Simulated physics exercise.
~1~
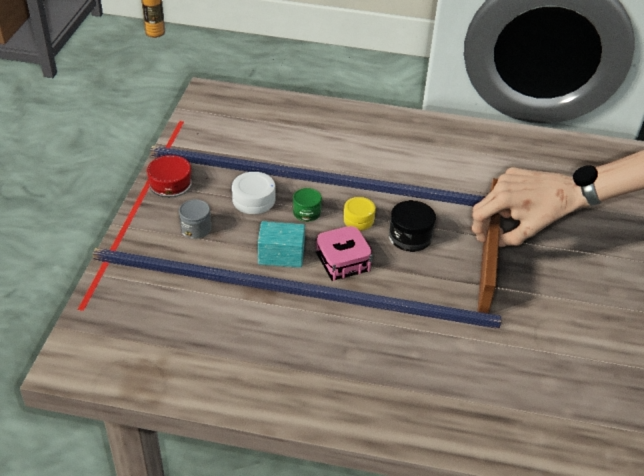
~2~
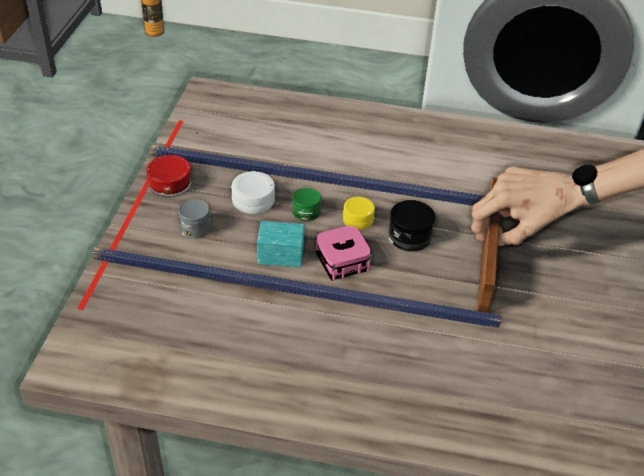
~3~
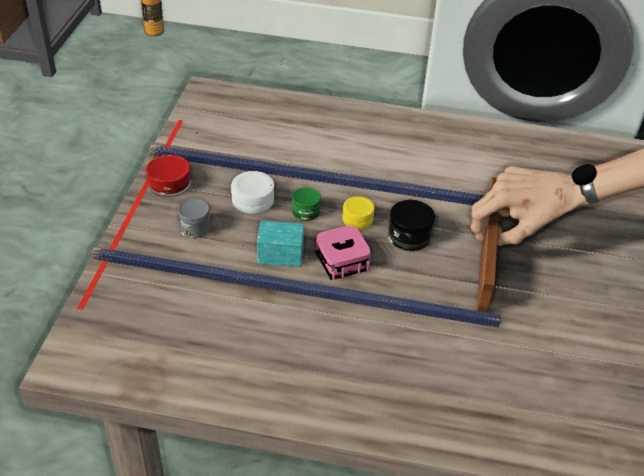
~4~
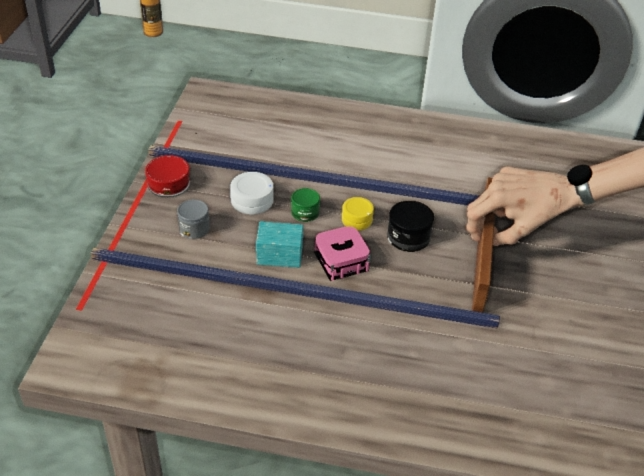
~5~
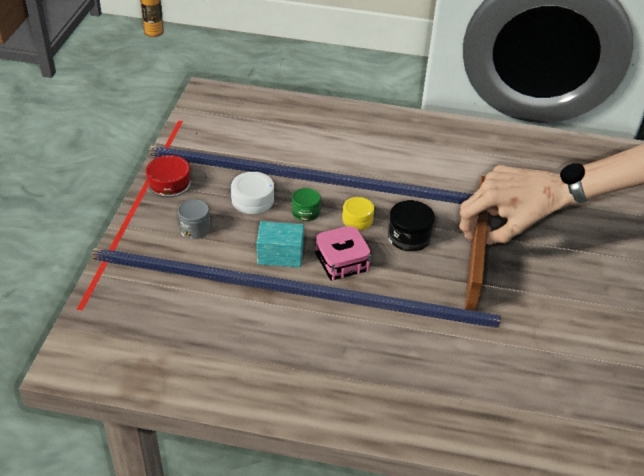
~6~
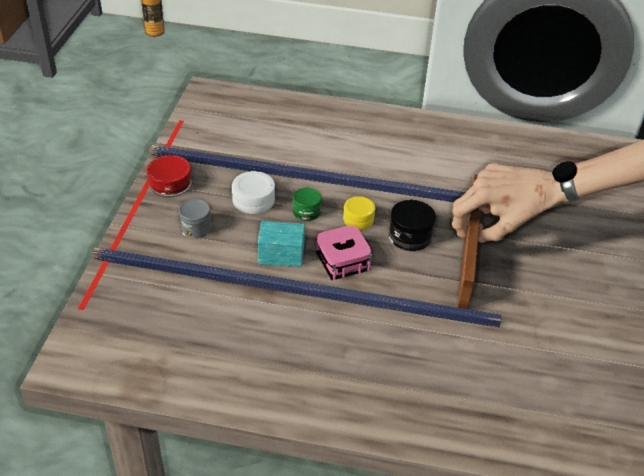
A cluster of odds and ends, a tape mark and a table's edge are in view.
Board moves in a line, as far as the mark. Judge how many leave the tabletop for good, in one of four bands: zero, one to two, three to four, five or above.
That falls in the band five or above.
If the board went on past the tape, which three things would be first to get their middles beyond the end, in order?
Those would be the red pot, the grey tub and the white lid, in that order.
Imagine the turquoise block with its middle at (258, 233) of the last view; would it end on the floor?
Here it goes off.
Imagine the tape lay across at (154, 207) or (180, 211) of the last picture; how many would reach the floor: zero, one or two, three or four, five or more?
Five or over; three to four.
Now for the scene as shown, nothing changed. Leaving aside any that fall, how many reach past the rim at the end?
In total, 1 of them.
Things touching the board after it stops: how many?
Well, it touches 1.
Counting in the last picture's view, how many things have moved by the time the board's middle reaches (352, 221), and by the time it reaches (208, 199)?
So 5, and at the other place 8.
Early on, none off yet; red pot at rest near (170, 176); grey tub at rest near (195, 219); white lid at rest near (254, 193).
A while later, none off yet; red pot at rest near (169, 176); grey tub travelled about its own width near (172, 214); white lid travelled about its own width near (211, 175).
Further along, one off so far; red pot in the air near (105, 250); grey tub leaning well over near (88, 229); white lid travelled well along near (138, 160).
Finally, the number that fall off is five or more; lost, black tub, pink case, green tub, turquoise block, white lid, grey tub and red pot.
